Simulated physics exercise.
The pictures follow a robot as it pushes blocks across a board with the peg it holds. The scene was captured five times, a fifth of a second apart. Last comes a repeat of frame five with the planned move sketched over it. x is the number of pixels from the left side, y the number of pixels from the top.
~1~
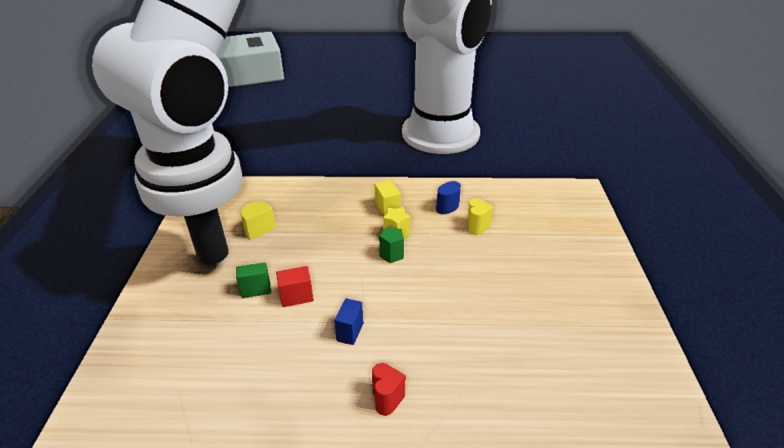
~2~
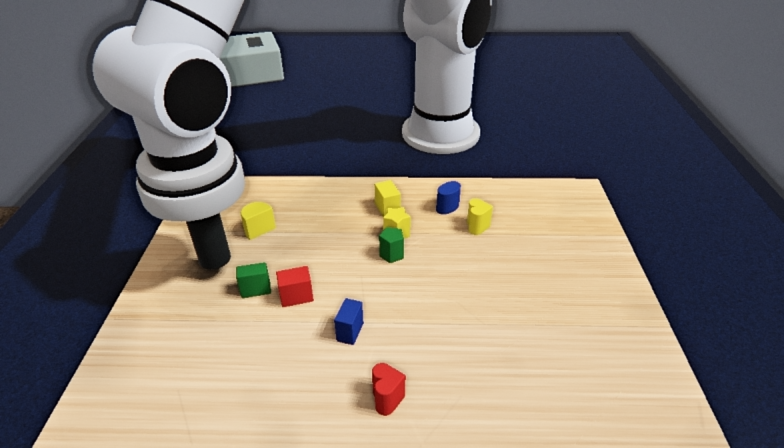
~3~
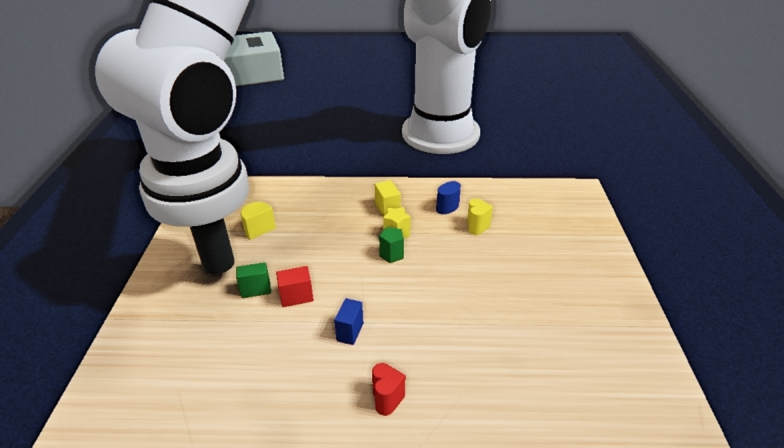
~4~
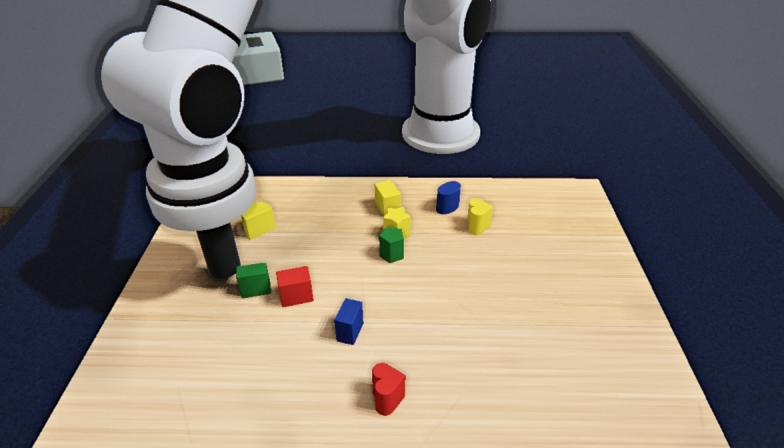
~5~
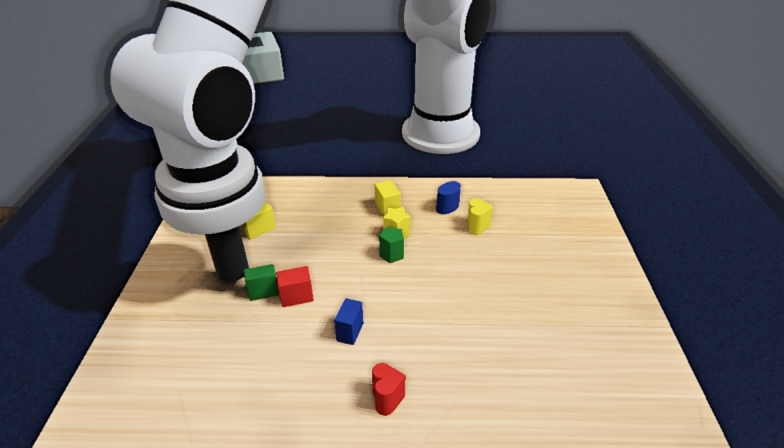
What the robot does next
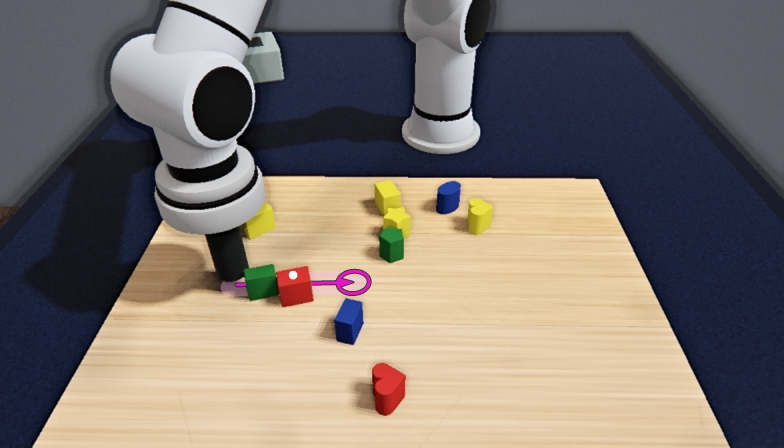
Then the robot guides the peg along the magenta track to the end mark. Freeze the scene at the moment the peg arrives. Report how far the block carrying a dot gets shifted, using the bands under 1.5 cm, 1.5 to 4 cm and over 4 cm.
By the end of the path, it will have gone past 4 cm.
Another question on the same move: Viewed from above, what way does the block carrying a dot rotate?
That block twists clockwise.
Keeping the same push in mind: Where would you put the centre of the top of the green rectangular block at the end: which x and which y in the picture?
At pixel (366, 280).
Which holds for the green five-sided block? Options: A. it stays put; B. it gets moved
A
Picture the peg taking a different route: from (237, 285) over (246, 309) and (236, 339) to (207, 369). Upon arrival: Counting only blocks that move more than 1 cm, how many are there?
The answer is one block, counting only moves over 1 cm.
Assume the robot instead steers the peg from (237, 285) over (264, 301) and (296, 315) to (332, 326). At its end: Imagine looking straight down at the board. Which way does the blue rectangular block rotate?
The turn is clockwise.
Path on the board, straight from (237, 285) to (354, 282); the dot is on the red rectangular block.
On the path given first. One third of the way, peg at (273, 270); green rectangular block at (296, 275), turned 25° clockwise; red rectangular block at (327, 279), turned 25° clockwise.
Two thirds of the way, peg at (313, 269); green rectangular block at (333, 278), turned 50° clockwise; red rectangular block at (359, 289), turned 45° clockwise.
At the end, peg at (353, 268); green rectangular block at (366, 280), turned 80° clockwise; red rectangular block at (380, 301), turned 80° clockwise; green five-sided block in place.
